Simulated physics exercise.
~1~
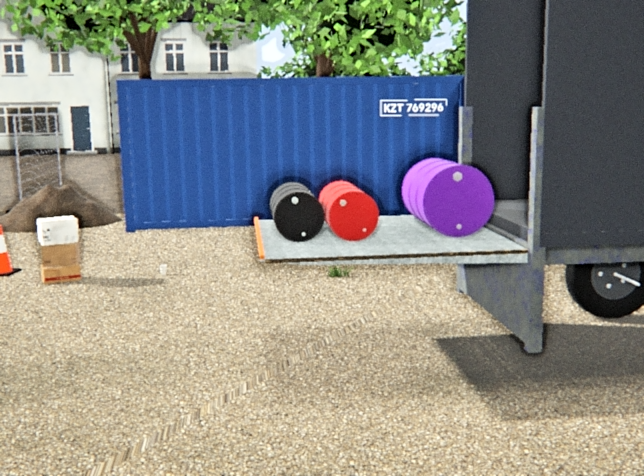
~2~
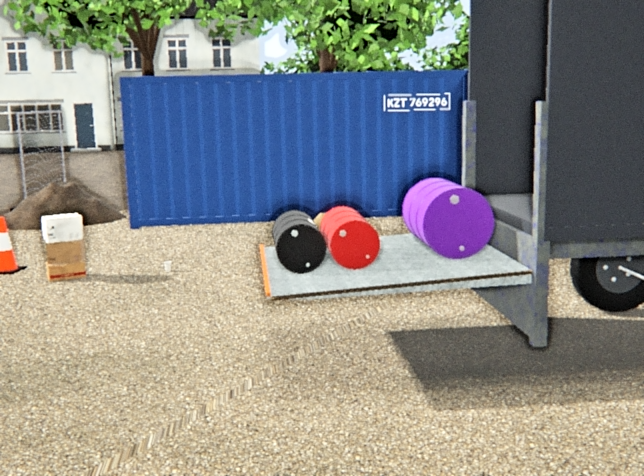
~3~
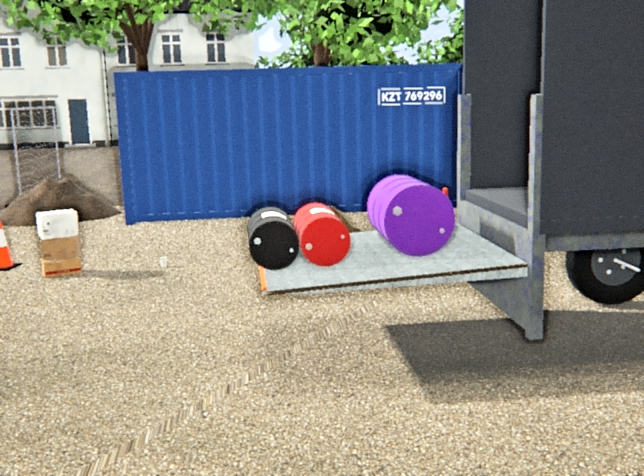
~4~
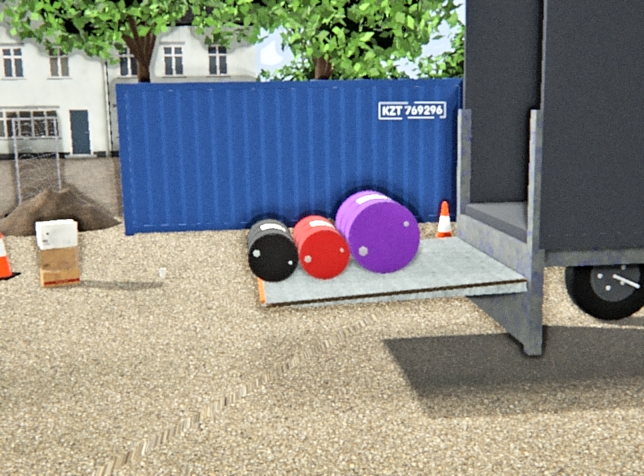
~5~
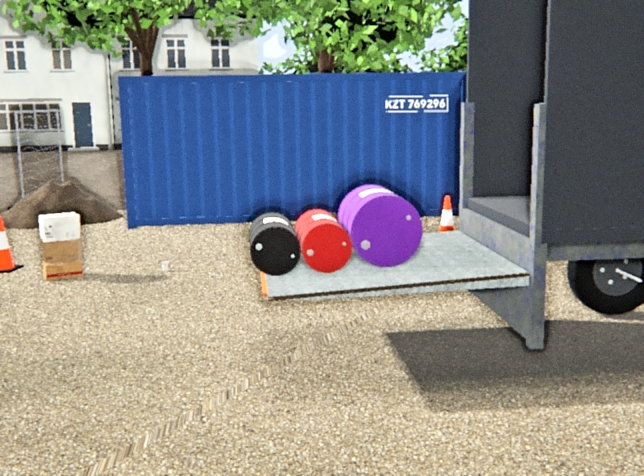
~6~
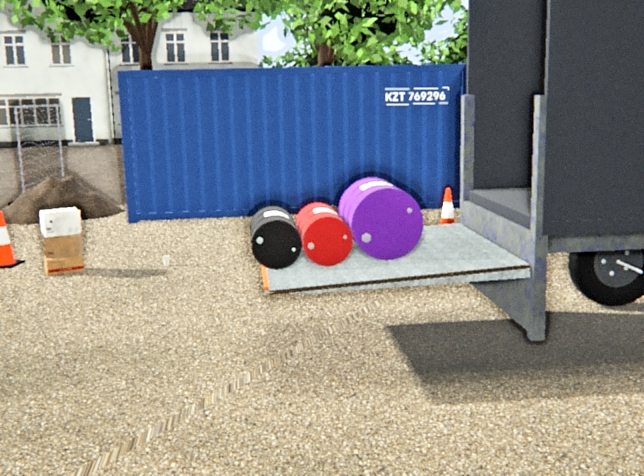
A large purple drum lies on its side on the lowered tail lift of a dark lorry, with smaller red and black drums to its left. The slightly swaying view looks across a gravel yard towards a blue container, with trees and a white building behind. The platform drops a little and tips outwards, down to the left. The drums roll left, the black and red ones stopping together at the platform's outer end. The purple drum rolls on until it reaches the red one, uncovering an orange cone behind. All three rest in a row, still on the platform.
